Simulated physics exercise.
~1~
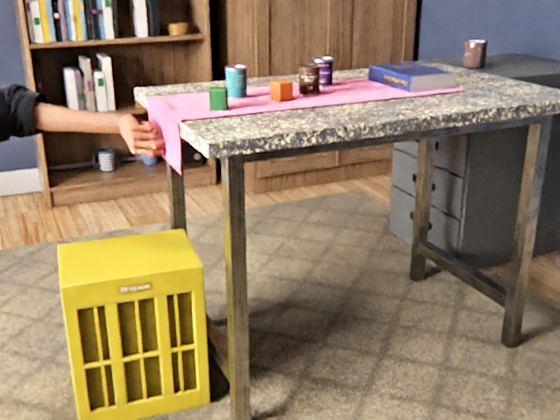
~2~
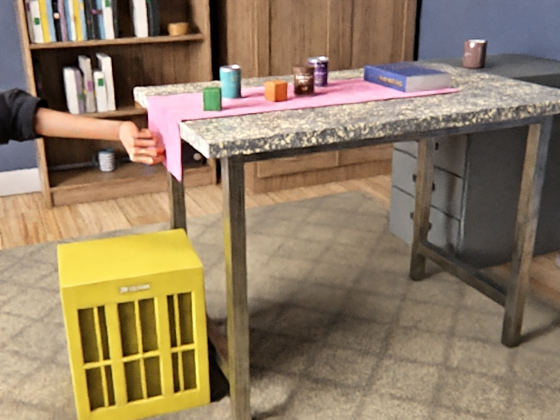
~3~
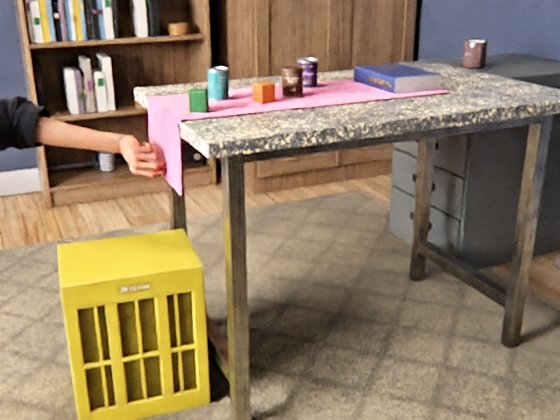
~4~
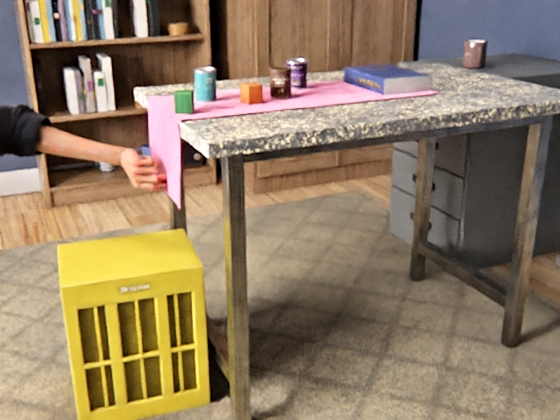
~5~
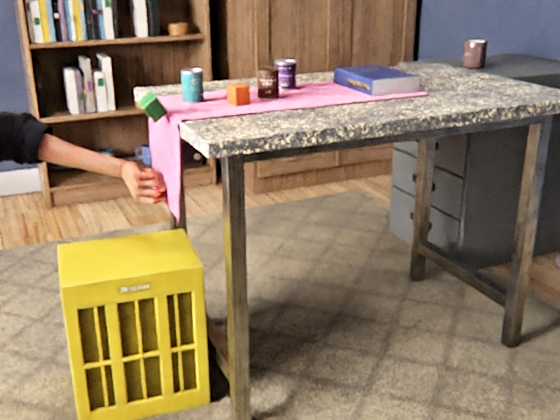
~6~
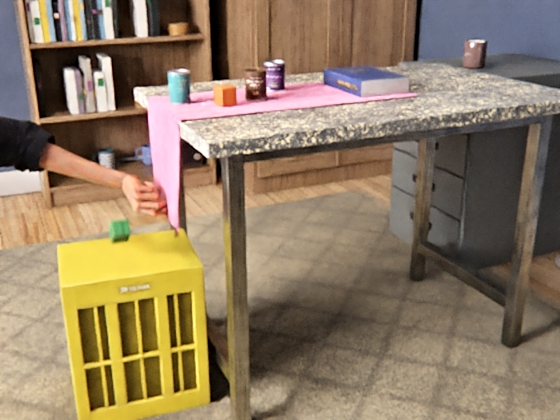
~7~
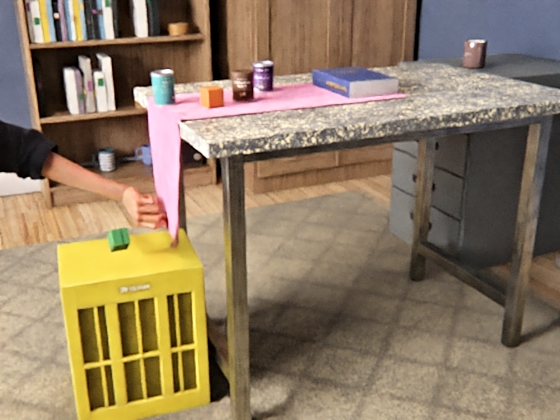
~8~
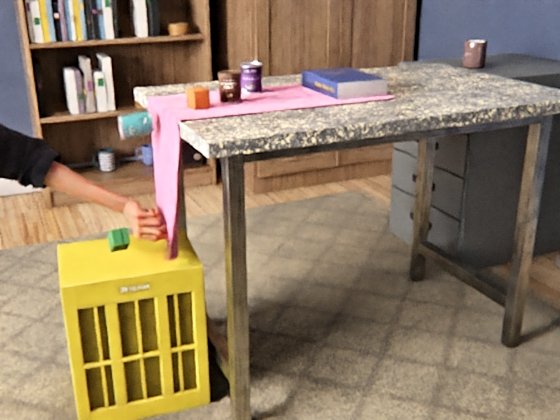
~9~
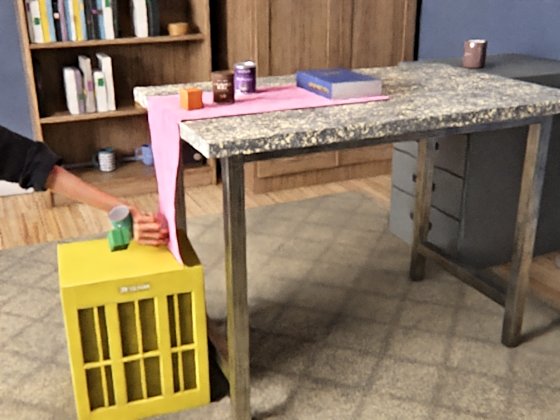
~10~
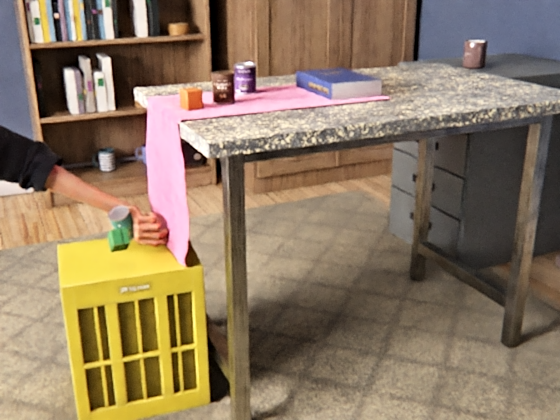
A hand slowly pulls the pink cloth left until a green cube and turquoise can fall.
